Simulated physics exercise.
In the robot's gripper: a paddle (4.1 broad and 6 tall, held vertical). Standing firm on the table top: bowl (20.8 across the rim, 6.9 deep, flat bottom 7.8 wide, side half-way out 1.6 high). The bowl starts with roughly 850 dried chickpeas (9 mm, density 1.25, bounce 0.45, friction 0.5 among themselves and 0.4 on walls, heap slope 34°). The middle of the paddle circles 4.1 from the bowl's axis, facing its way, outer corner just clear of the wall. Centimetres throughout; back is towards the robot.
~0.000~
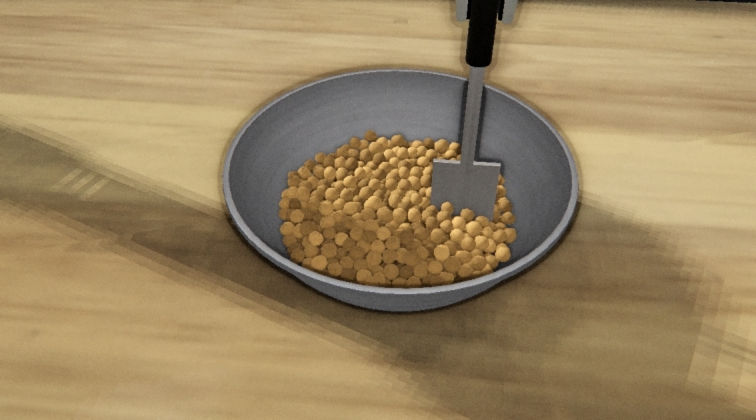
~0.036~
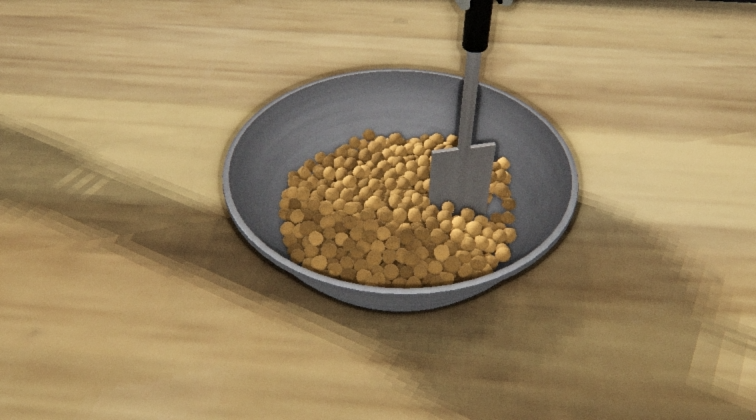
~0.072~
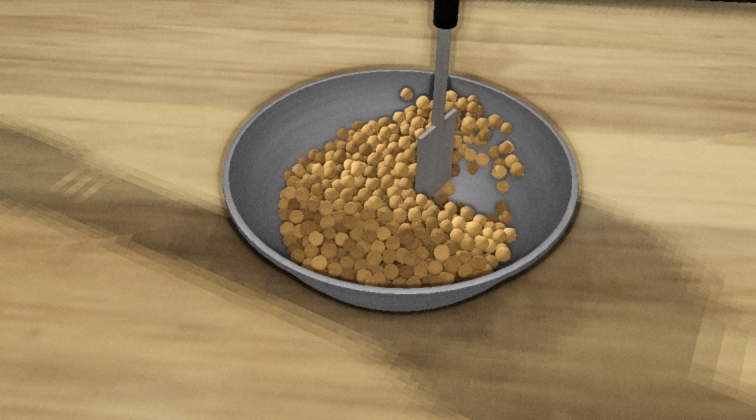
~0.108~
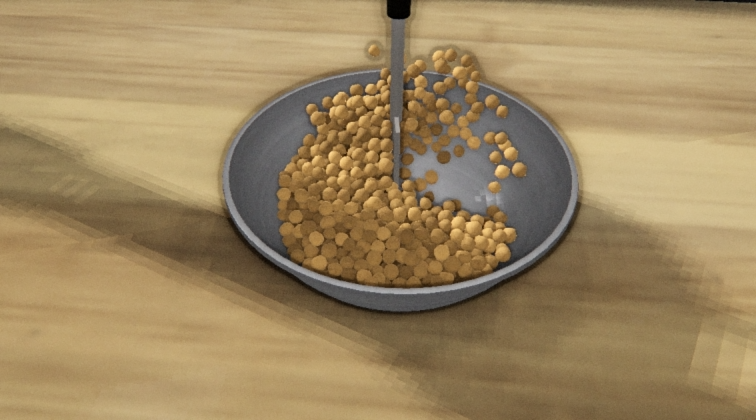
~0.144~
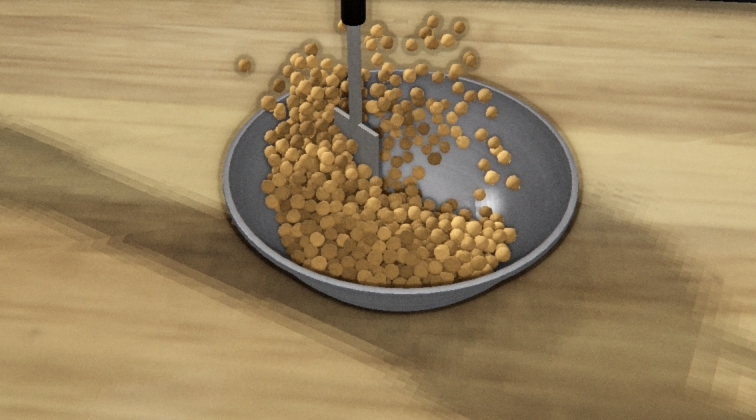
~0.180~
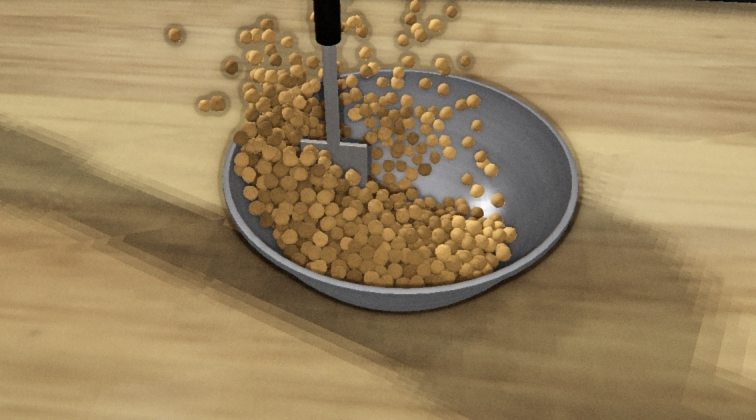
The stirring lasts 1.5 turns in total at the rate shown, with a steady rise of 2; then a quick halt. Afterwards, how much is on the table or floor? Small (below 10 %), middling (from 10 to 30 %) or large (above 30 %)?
Share on the table or floor: Middling (from 10 to 30 %).
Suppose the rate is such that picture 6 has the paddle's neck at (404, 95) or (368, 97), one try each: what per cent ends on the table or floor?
About 0 and 5 per cent.
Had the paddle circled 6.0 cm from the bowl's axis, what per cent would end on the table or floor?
Then about 5 per cent.
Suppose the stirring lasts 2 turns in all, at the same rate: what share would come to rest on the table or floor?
In that case some 25 per cent.
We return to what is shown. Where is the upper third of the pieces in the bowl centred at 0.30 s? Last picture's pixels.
Around (451, 246).
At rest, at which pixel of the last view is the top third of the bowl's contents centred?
Near (399, 189).
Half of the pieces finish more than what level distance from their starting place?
Some 7 cm.
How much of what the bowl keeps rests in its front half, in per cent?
About 50 per cent.
After 0.30 s, 314° round, highest piece 11 above the table; 721 in the bowl, 35 on the table or floor, 94 in flight or on the tool.
After 0.42 s, 90° round, highest piece 9 above the table; 672 in the bowl, 143 on the table or floor, 35 in flight or on the tool.
After 0.68 s, 180° round, highest piece 6 above the table; 660 in the bowl, 190 on the table or floor.
After 1.38 s, 180° round, highest piece 6 above the table; 660 in the bowl, 190 on the table or floor.
In the end, 660 in the bowl, 190 on the table or floor. That is 22 % on the table or floor.
